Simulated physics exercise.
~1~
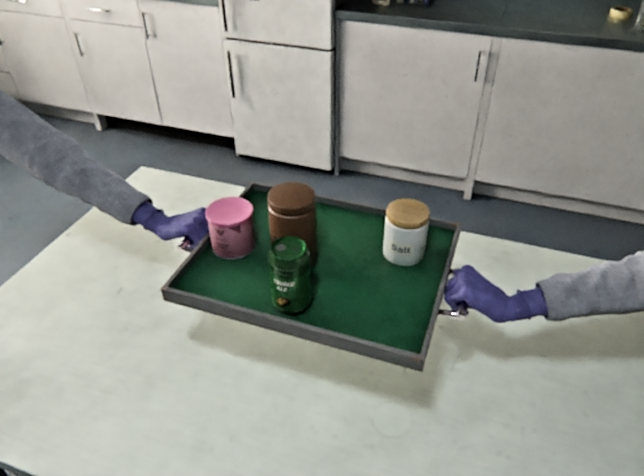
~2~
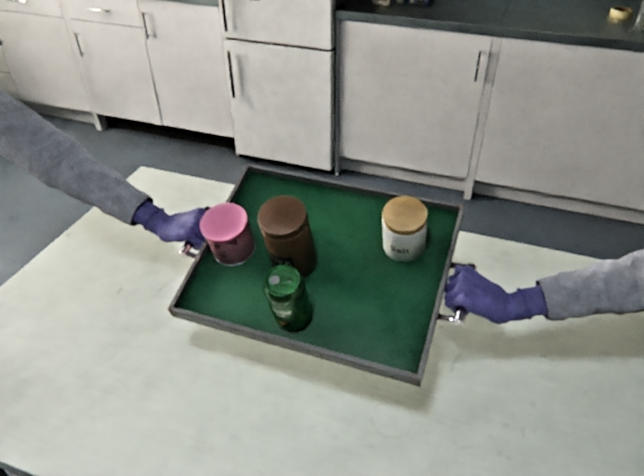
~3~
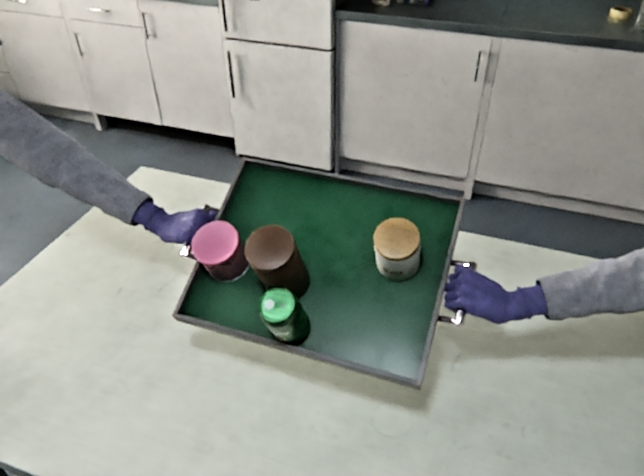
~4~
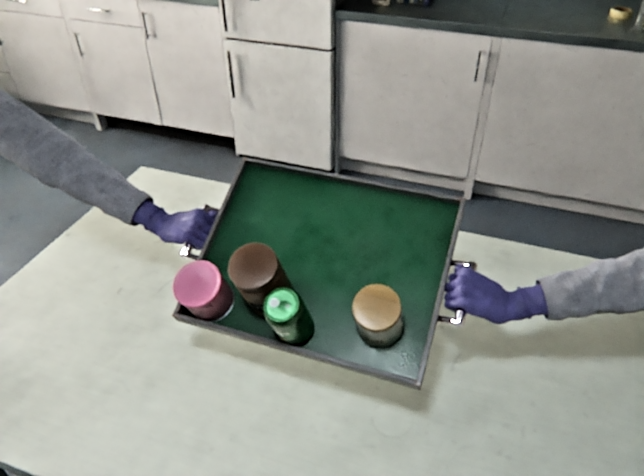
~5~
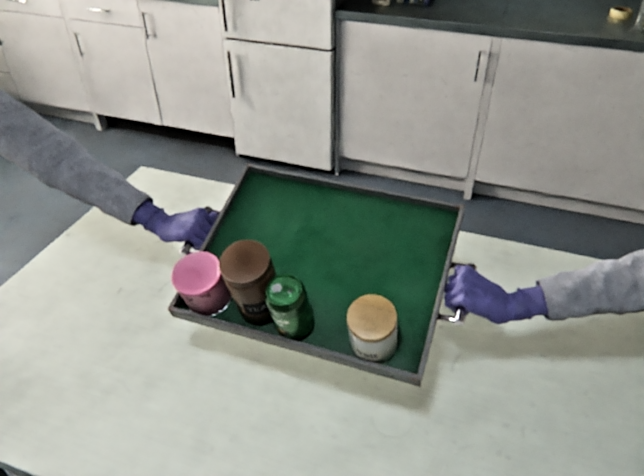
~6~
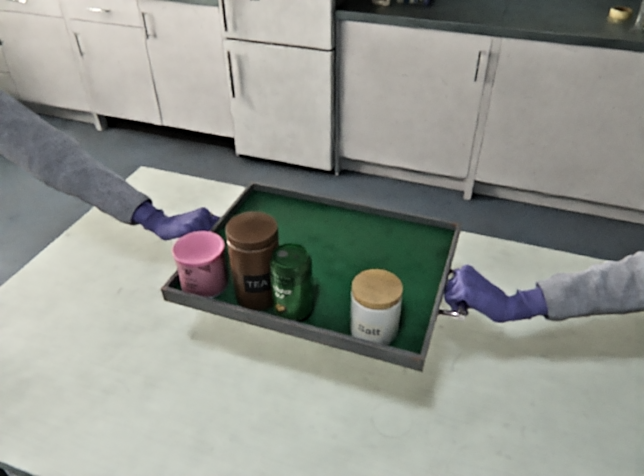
Two purple-gloved hands hold a green tray with a raised grey rim above a pale table, seen from slightly above, with white cabinets behind. A pink tin stands at the left, a brown jar beside it, a green can in front and a white jar with a wooden-looking lid at the right. The hands tip the near edge down, and the containers begin sliding towards it. The green can stops by the near rim, while the others slide on and gather along that side. The hands level the tray again, leaving all four upright near the front edge.
